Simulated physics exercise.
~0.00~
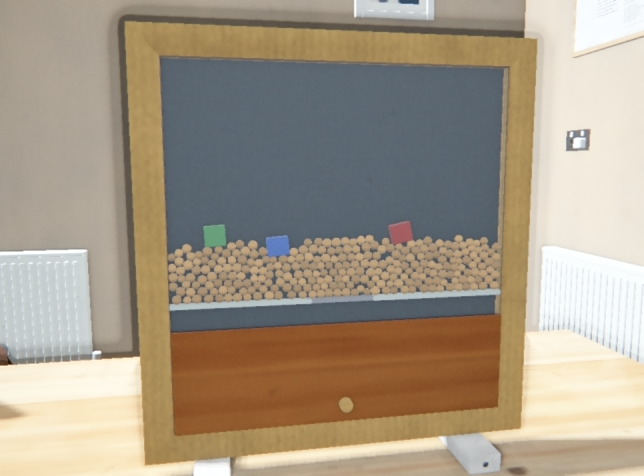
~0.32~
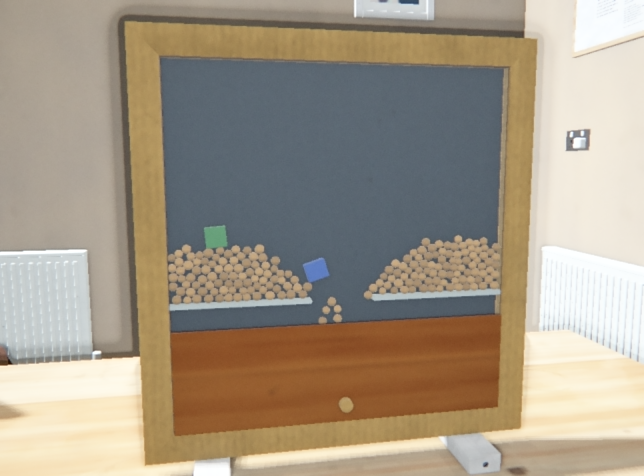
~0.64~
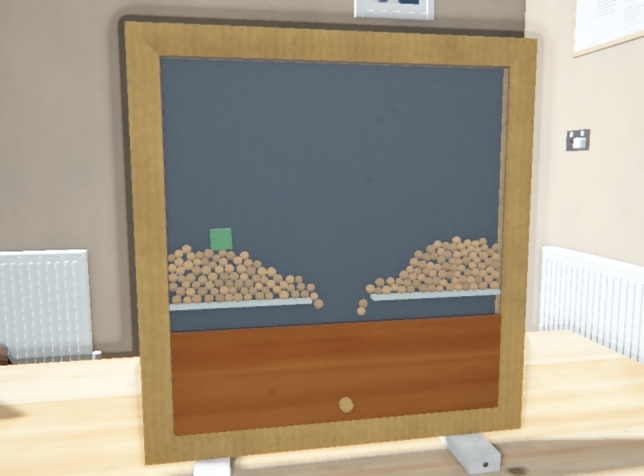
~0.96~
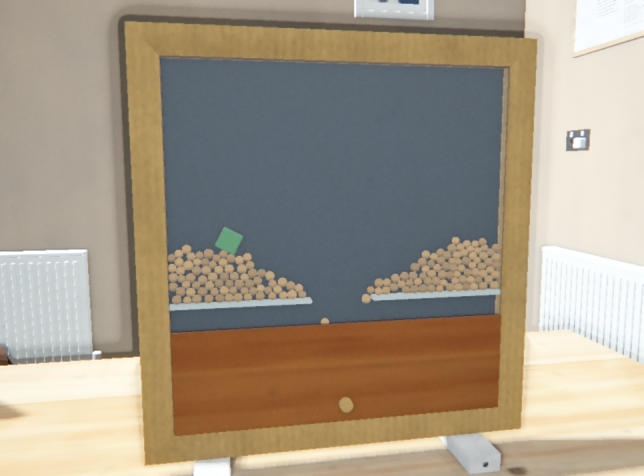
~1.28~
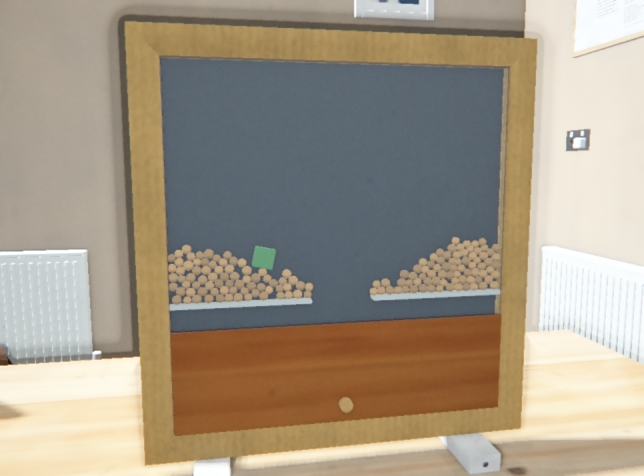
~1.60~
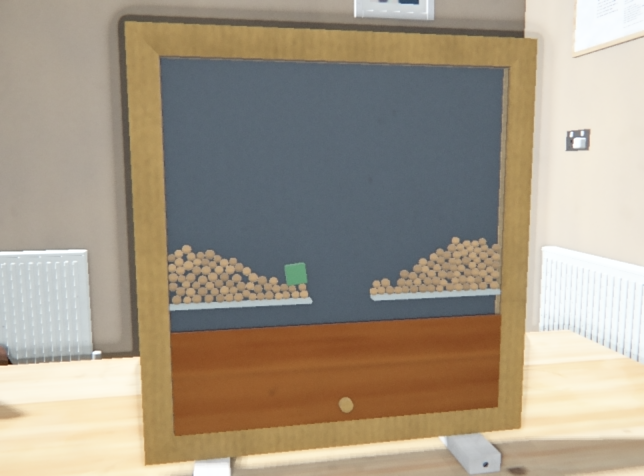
Wooden beads pour through a central gap with two blocks as the green block slides right.
